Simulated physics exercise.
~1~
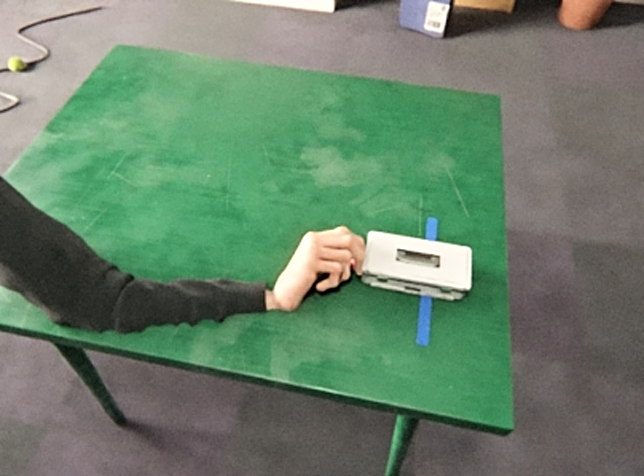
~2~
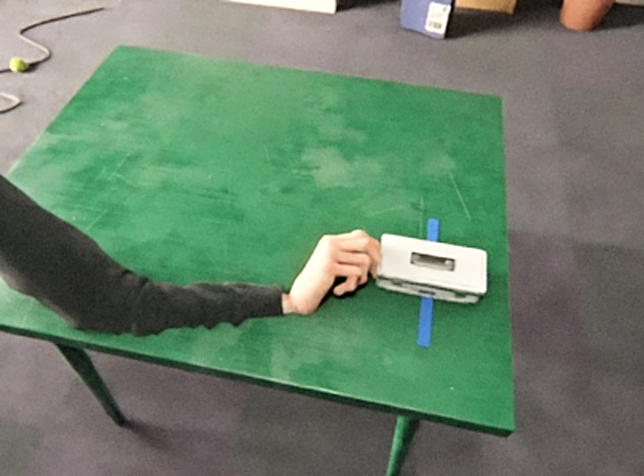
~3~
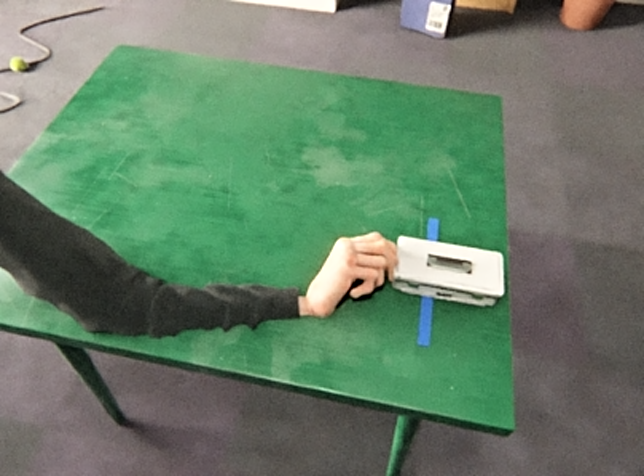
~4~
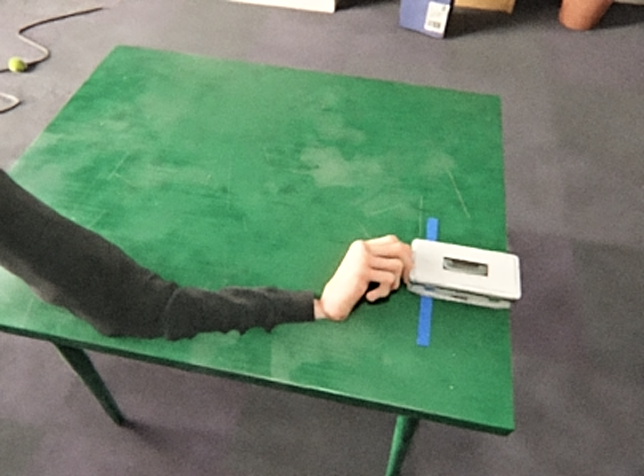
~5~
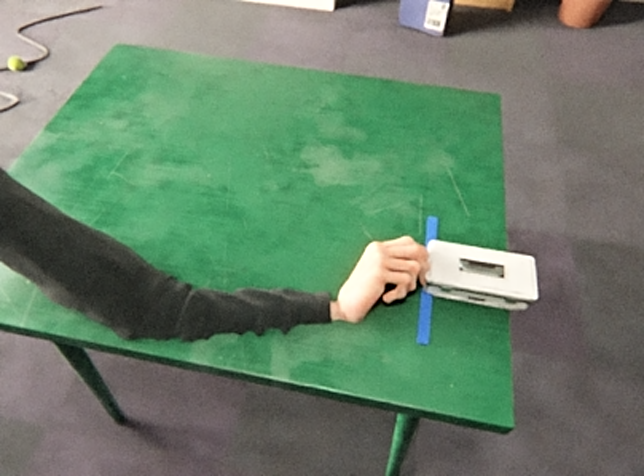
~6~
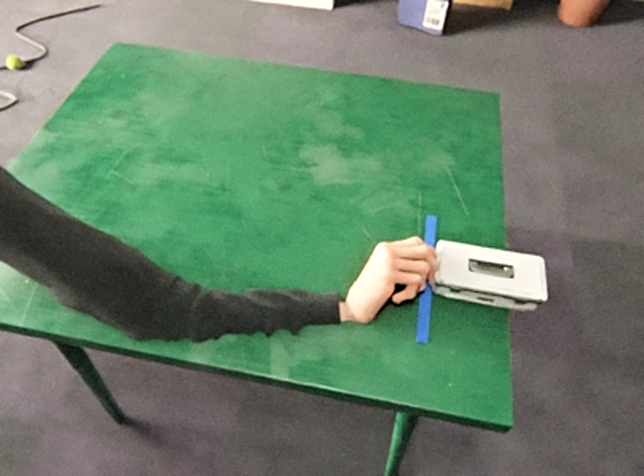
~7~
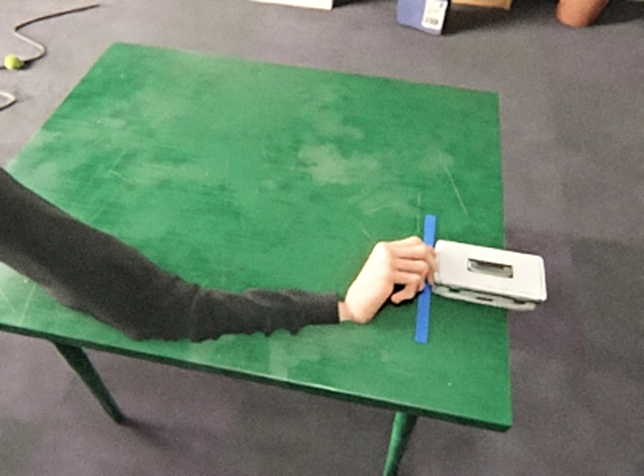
A white case slides right across a blue tape mark, pushed by a hand, and stops overhanging the green table's edge.
